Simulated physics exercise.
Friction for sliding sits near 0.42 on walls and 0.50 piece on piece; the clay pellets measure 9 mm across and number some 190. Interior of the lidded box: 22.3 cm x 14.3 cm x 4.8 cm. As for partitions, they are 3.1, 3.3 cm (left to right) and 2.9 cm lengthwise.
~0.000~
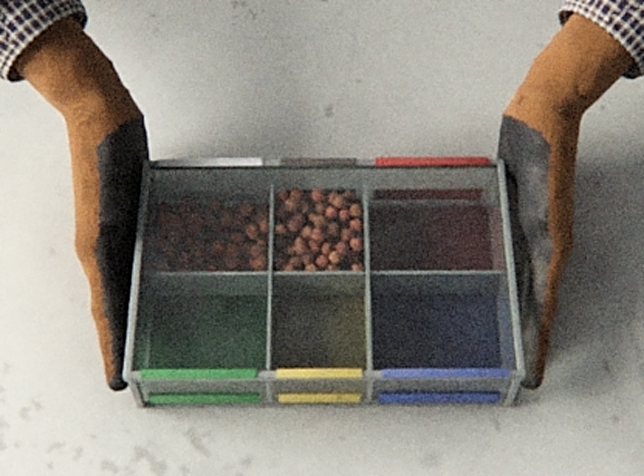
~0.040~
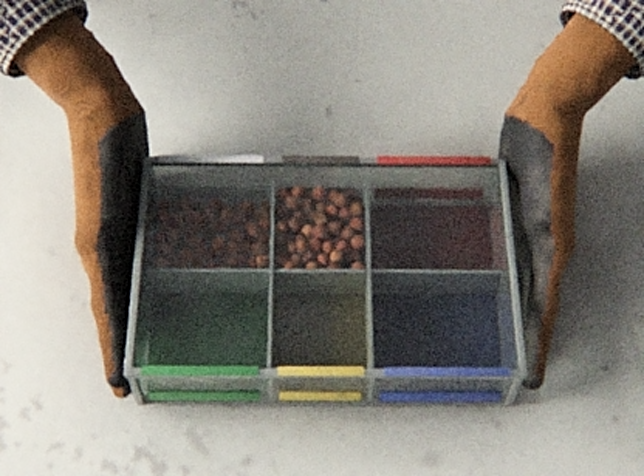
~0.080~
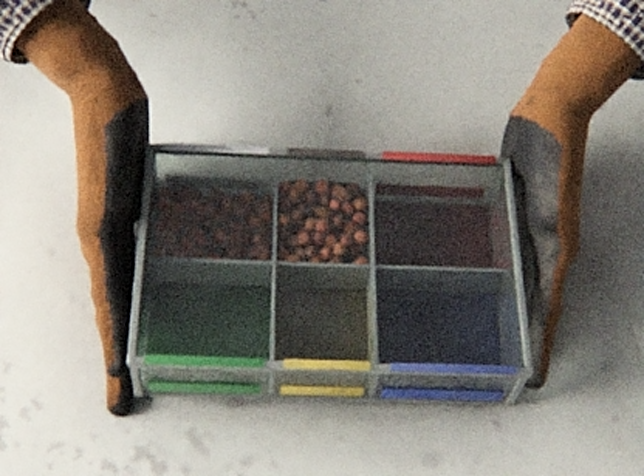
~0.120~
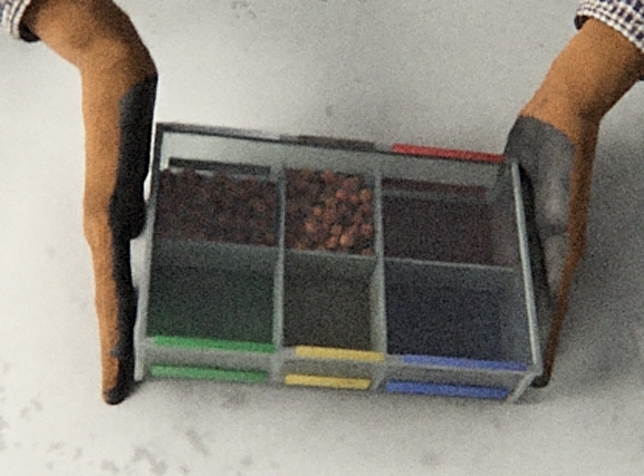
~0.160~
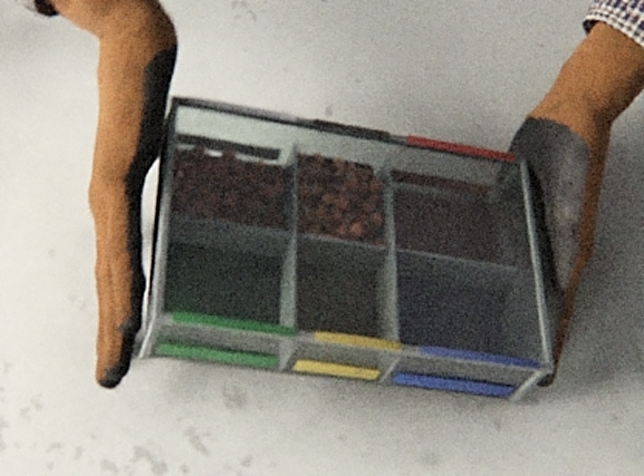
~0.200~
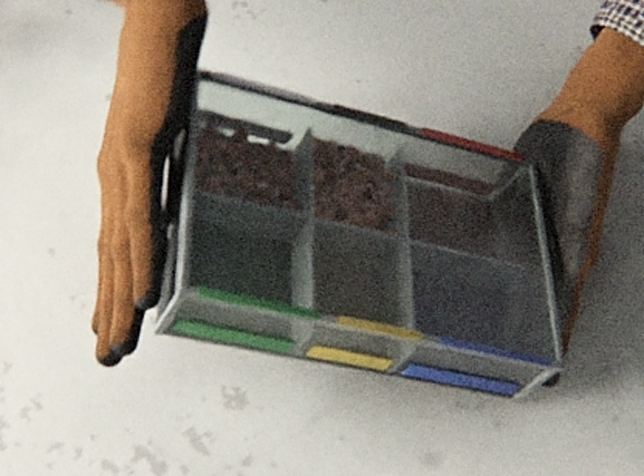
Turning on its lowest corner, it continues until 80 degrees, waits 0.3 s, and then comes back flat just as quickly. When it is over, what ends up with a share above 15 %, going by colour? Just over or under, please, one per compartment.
At the end, red compartment: It'll probably finish at or short of fifteen percent of the pieces. Blue compartment: It'll probably finish at or short of fifteen percent of the pieces. Green compartment: It'll probably finish at or short of fifteen percent of the pieces. Yellow compartment: It'll probably finish at or short of fifteen percent of the pieces. White compartment: It'll probably finish past fifteen percent of the pieces. Black compartment: It'll probably finish past fifteen percent of the pieces.
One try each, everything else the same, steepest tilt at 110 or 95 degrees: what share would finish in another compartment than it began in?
I'd expect close to 30 and then close to 30 per cent.
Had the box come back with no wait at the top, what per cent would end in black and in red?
That would leave black with 60 percent and red with 5 percent.
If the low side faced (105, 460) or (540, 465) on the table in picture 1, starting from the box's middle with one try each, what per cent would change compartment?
Around 30 % for the first direction, around 35 % for the second.
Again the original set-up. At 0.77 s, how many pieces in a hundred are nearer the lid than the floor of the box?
40 %.
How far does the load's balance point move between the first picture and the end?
3.0 cm or thereabouts.
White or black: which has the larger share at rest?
That would be the black compartment.
Then, at 0.77 s, tilt 80 degrees; red 5 %, white 30 %, black 65 %.
Then, at 1.15 s, tilt 45 degrees; red 5 %, white 20 %, black 70 %.
After 1.62 s, tilt 0 degrees; red 10 %, white 20 %, black 70 %.
By 1.9 s all is still; red 10 %, blue 0 %, green 0 %, yellow 0 %, white 20 %, black 70 %.
